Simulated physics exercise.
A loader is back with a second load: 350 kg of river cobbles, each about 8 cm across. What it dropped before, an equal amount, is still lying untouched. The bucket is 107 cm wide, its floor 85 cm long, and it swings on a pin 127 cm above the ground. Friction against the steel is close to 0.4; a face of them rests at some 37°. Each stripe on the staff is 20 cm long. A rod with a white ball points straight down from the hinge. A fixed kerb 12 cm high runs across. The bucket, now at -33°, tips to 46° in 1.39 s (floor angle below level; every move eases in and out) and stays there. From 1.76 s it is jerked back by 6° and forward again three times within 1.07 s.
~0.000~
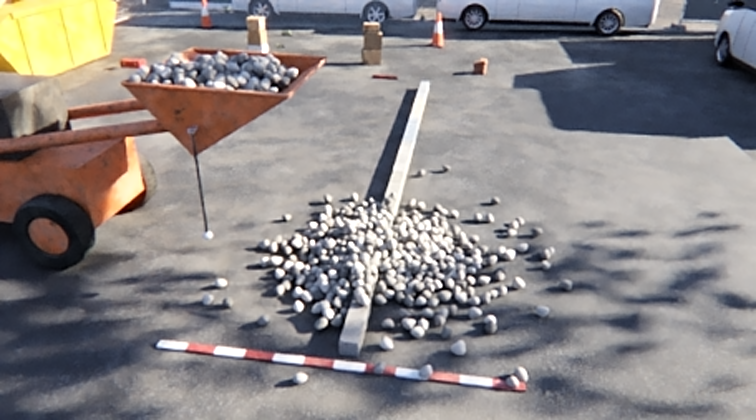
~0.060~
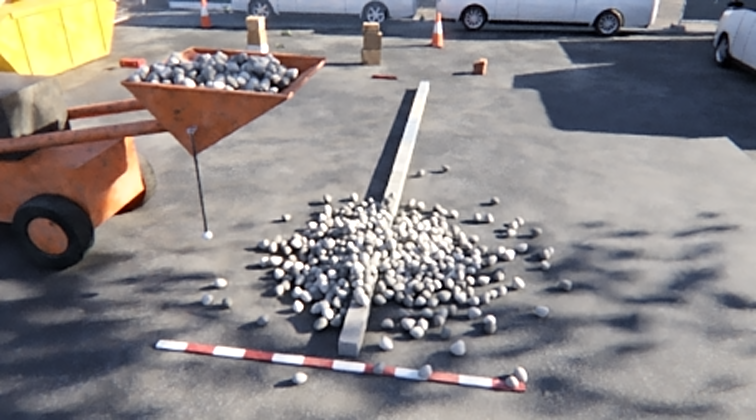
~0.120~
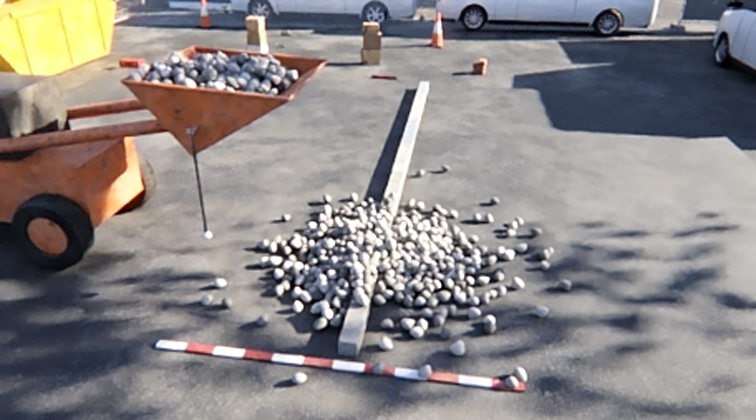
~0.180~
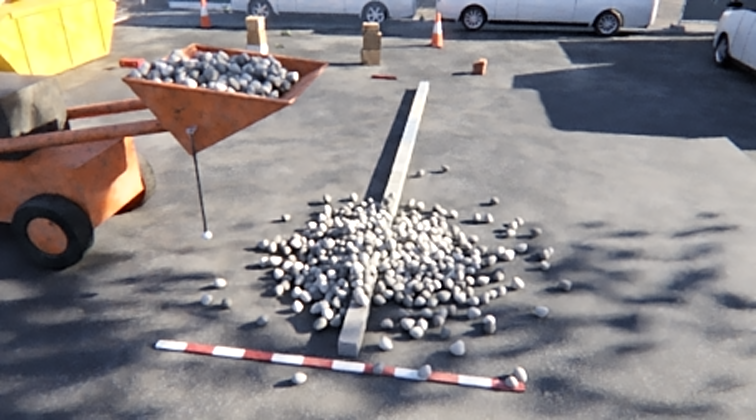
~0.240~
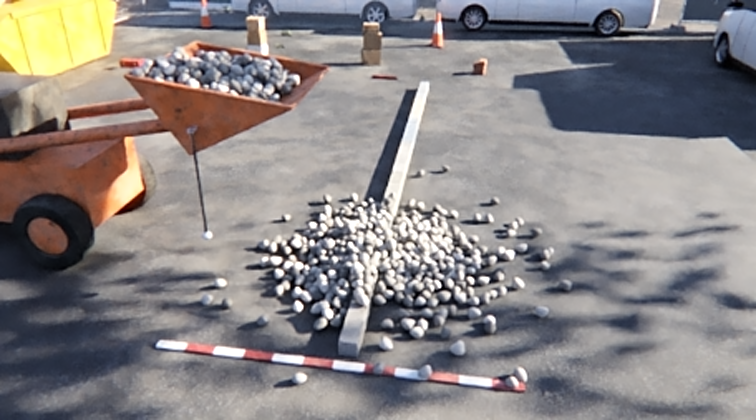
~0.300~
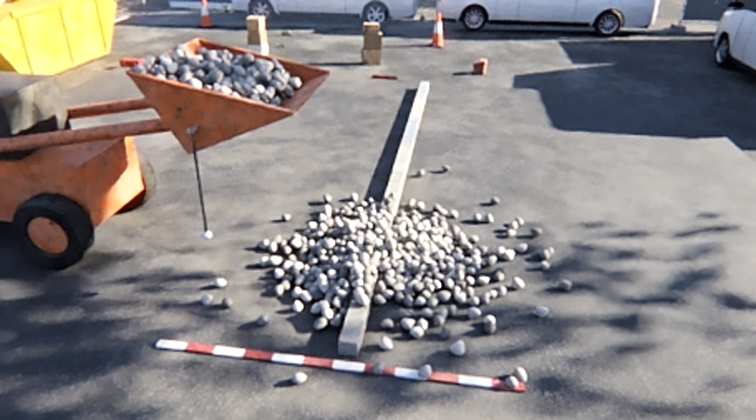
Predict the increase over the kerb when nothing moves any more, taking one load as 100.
Some 6 per cent is added.
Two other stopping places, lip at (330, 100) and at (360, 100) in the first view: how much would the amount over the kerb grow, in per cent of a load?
Near 40 per cent from the first place, 75 from the second.
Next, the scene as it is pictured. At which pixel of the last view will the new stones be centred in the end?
Near (322, 243).
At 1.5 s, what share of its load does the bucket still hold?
It holds some 25 per cent.
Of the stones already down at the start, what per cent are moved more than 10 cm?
About 10 per cent.
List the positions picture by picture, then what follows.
In the first frame, the bucket is at -33°, its lip at (288, 97); the top of the load is at (206, 61). The earlier load is highest near (368, 248), 22 cm above ground level, 54 % on this side of the kerb, 46 % over the kerb.
In the second frame, the bucket is at -33°, its lip at (288, 97); the top of the load is at (206, 60); the stones move at 0.1 m/s on average.
In the third frame, the bucket is at -31°, its lip at (289, 100); the top of the load is at (207, 60); the stones move at 0.1 m/s on average.
In the fourth frame, the bucket is at -29°, its lip at (290, 103); the top of the load is at (208, 59); the stones move at 0.2 m/s on average.
In the fifth frame, the bucket is at -27°, its lip at (292, 108); the top of the load is at (203, 59); the stones move at 0.2 m/s on average.
In the sixth frame, lip at (294, 114), floor tilted -24°, highest stones at (196, 57); the stones move at 0.2 m/s on average.
After 1.0 s the floor is at 34°; in per cent of one load, 94 in the bucket, 60 on this side of the kerb, 46 over the kerb; the foremost stones are at (540, 257).
After 1.5 s the floor is at 46°; in per cent of one load, 24 in the bucket, 131 on this side of the kerb, 46 over the kerb; the foremost stones are at (540, 257).
After 3.3 s the floor is at 46°; in per cent of one load, 0 in the bucket, 148 on this side of the kerb, 52 over the kerb; the foremost stones are at (540, 257).
After 5.8 s the floor is at 46°; in per cent of one load, 0 in the bucket, 148 on this side of the kerb, 52 over the kerb; the foremost stones are at (540, 257). Net gain over the kerb, 6.
